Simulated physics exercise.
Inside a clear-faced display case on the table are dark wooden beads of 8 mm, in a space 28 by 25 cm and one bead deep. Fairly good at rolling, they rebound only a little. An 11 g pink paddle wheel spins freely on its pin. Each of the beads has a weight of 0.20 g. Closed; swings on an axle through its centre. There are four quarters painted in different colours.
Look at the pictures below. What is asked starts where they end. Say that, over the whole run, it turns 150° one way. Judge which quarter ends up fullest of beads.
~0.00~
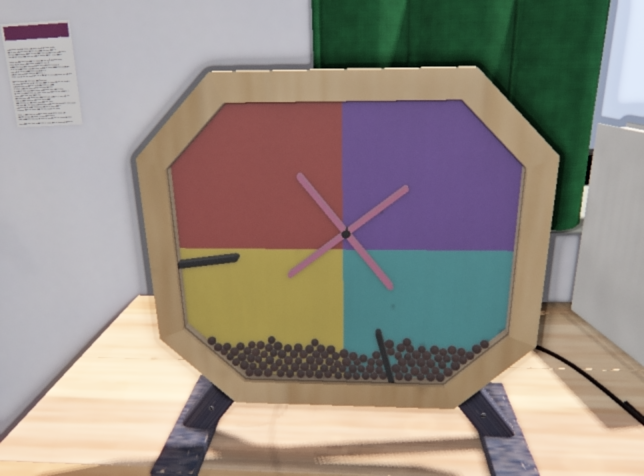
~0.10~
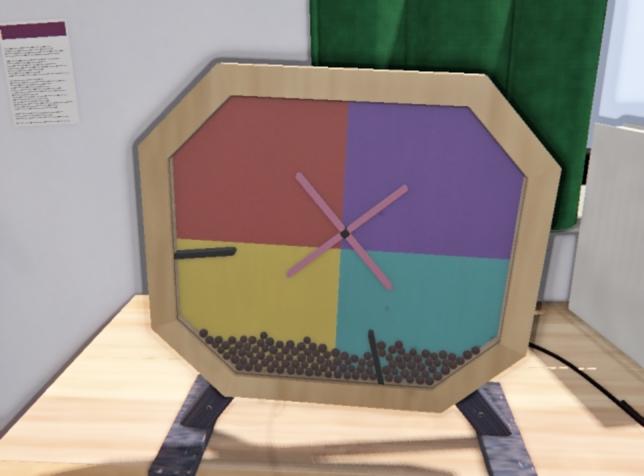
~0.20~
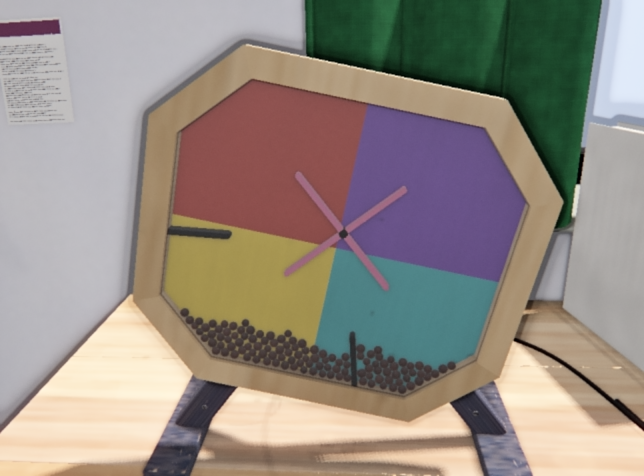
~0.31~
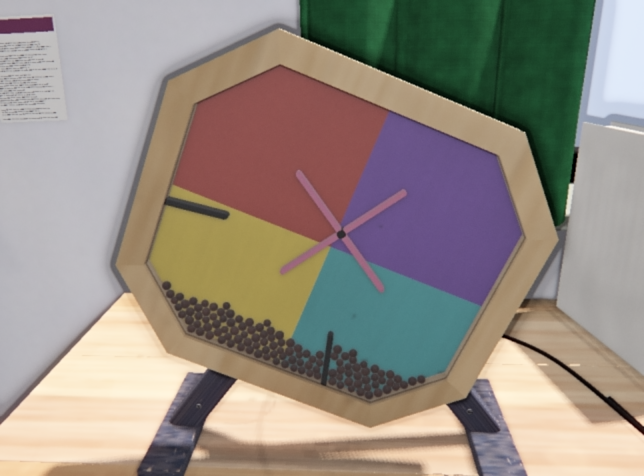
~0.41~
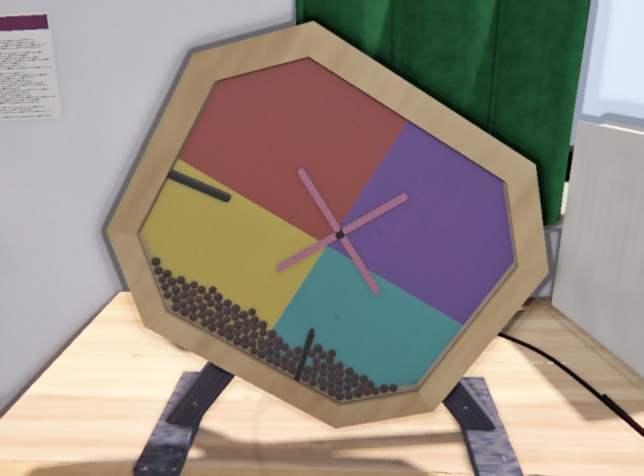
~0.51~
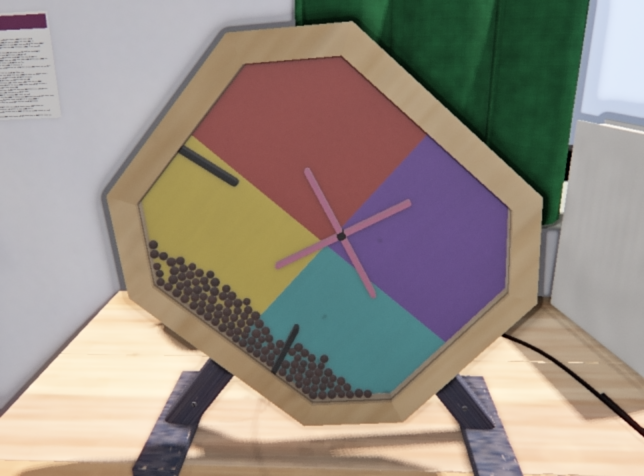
The fullest is purple.
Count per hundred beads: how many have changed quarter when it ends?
About 95 in a hundred.
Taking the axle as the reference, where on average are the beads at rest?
Left: About 5 cm; below: About 11 cm.
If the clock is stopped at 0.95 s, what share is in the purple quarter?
I'd guess near 0 in a hundred.
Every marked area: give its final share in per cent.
At the end the red quarter has 0 percent, the purple quarter 95 percent, the turquoise quarter 5 percent and the yellow quarter 0 percent.
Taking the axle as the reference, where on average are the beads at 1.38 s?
Offset approx. 5 cm left, 7 cm below.
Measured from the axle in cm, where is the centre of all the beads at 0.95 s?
The middle sits around 9 cm left of it and 4 cm below it.
After 0.95 s, it stands 82° clockwise; the beads' middle is 9 cm left of and 4 cm below the centre; turquoise 60 %, yellow 40 %.
After 1.38 s, it stands 122° clockwise; the beads' middle is 5 cm left of and 7 cm below the centre; purple 45 %, turquoise 55 %.
After 1.75 s, it stands 150° clockwise; the beads' middle is 5 cm left of and 10 cm below the centre; purple 90 %, turquoise 10 %.
All still by 5.6 s, it stands 150° clockwise; red 0 %, purple 95 %, turquoise 5 %, yellow 0 %.
